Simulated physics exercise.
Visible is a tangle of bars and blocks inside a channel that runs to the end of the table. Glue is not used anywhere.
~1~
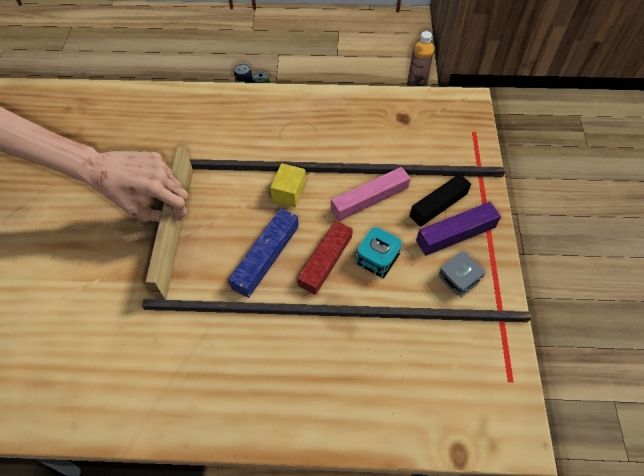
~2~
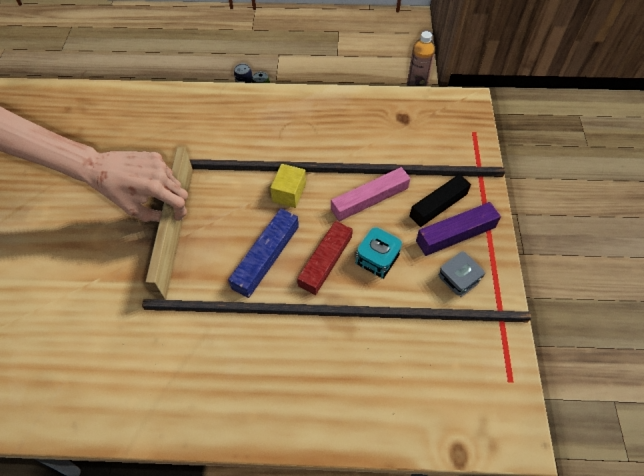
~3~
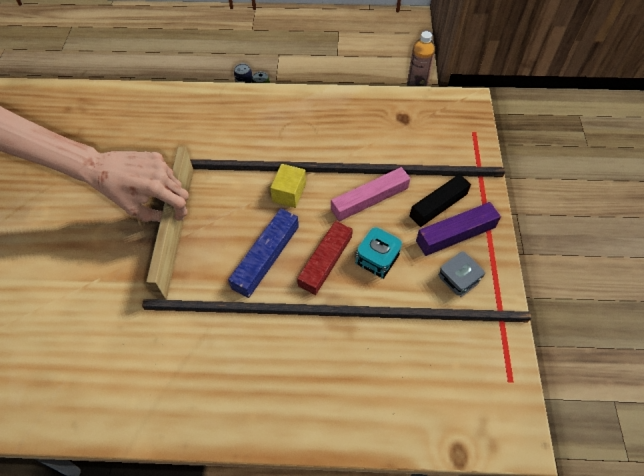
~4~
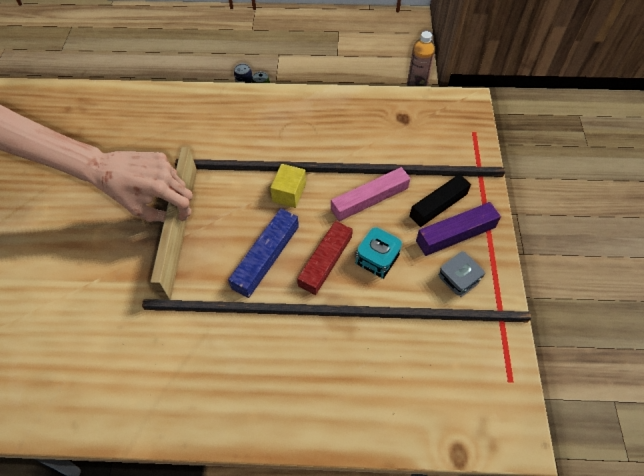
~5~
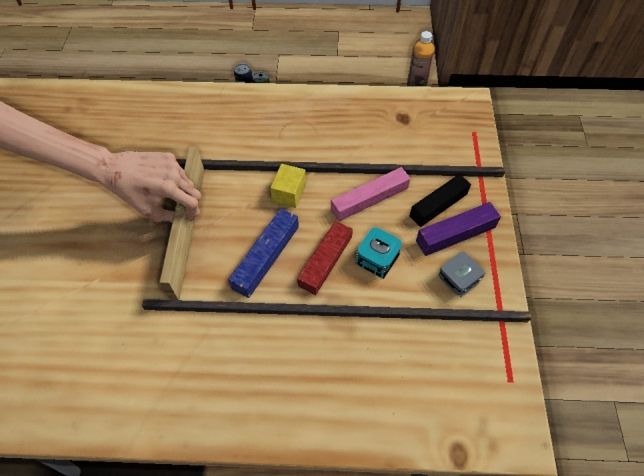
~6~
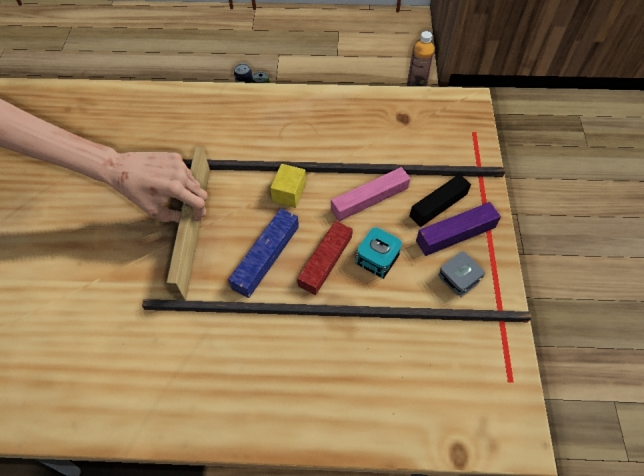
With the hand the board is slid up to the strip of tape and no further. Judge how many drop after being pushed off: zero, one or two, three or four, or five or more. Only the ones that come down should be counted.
The count that comes down will most likely be five and up.
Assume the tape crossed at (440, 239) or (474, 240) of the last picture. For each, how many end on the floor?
First try 1, second try 5.
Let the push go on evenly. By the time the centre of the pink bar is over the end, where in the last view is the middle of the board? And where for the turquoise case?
Middle: Roughly (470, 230); roughly (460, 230).
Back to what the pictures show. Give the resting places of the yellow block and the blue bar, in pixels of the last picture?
Final spots - yellow block (498, 186), blue bar (506, 259).
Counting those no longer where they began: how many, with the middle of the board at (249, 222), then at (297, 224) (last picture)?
Answer - first 1, then 3.
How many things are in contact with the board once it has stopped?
That comes to 2.
Soon after, none off yet; purple bar at rest near (458, 229); grey case at rest near (460, 275); black stick at rest near (440, 200).
In the end, the number that fall off is five or more; gone, red bar, pink bar, turquoise case, black stick, grey case and purple bar.
